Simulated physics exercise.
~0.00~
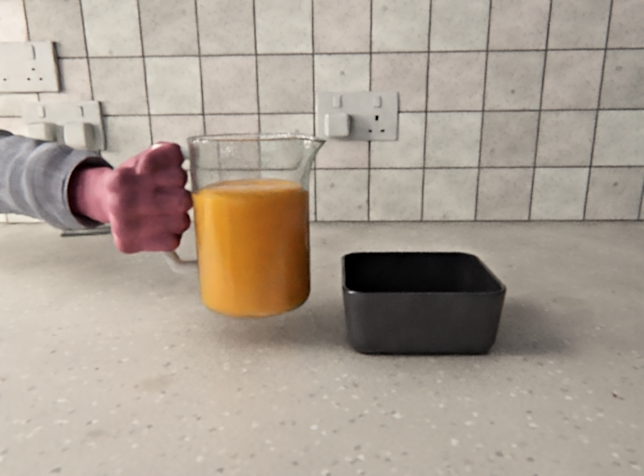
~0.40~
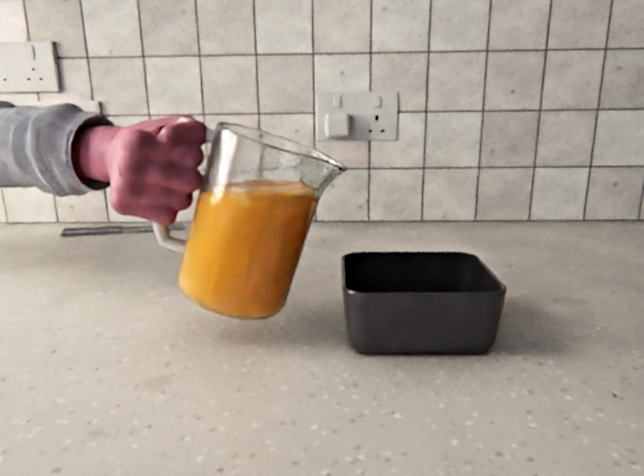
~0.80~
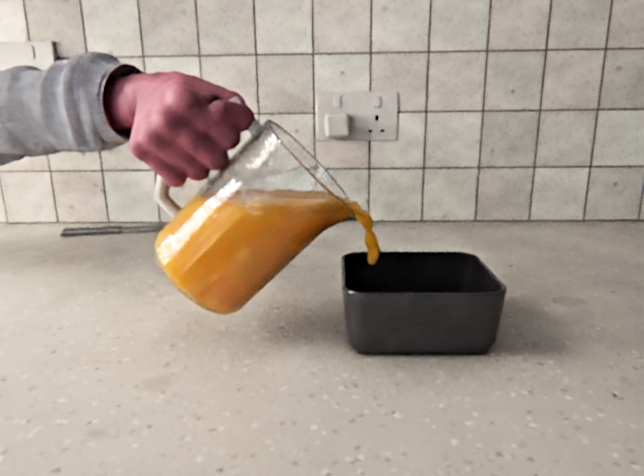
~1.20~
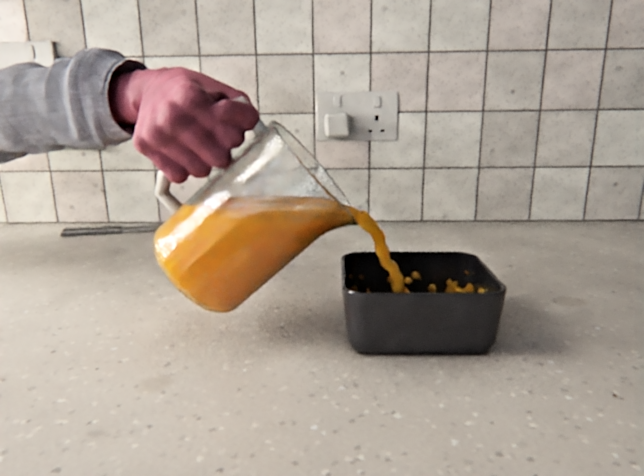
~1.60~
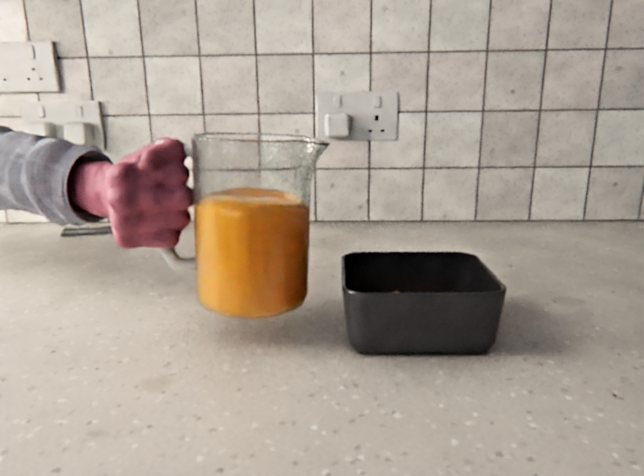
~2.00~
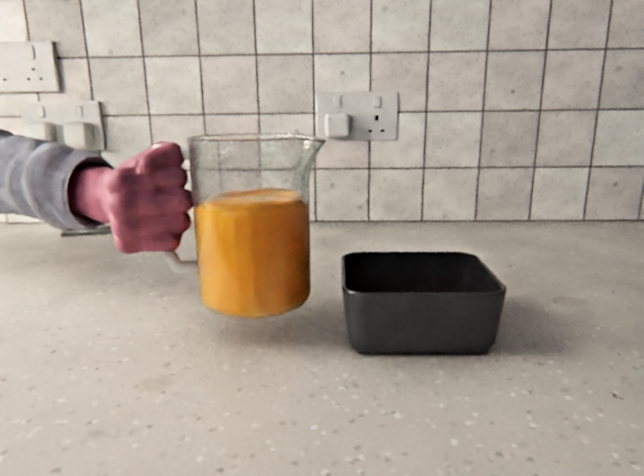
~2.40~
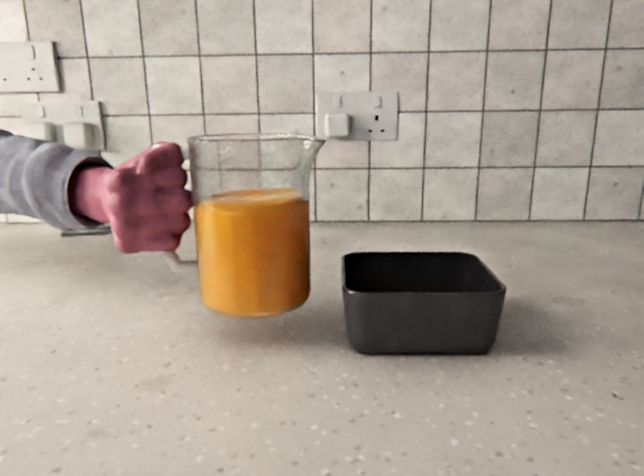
A hand in a grey sleeve held up a glass jug of orange juice, tipped it rightwards and poured a little into a dark oblong tub on the worktop, then brought it back level, leaving the jug still mostly full beside the tub.
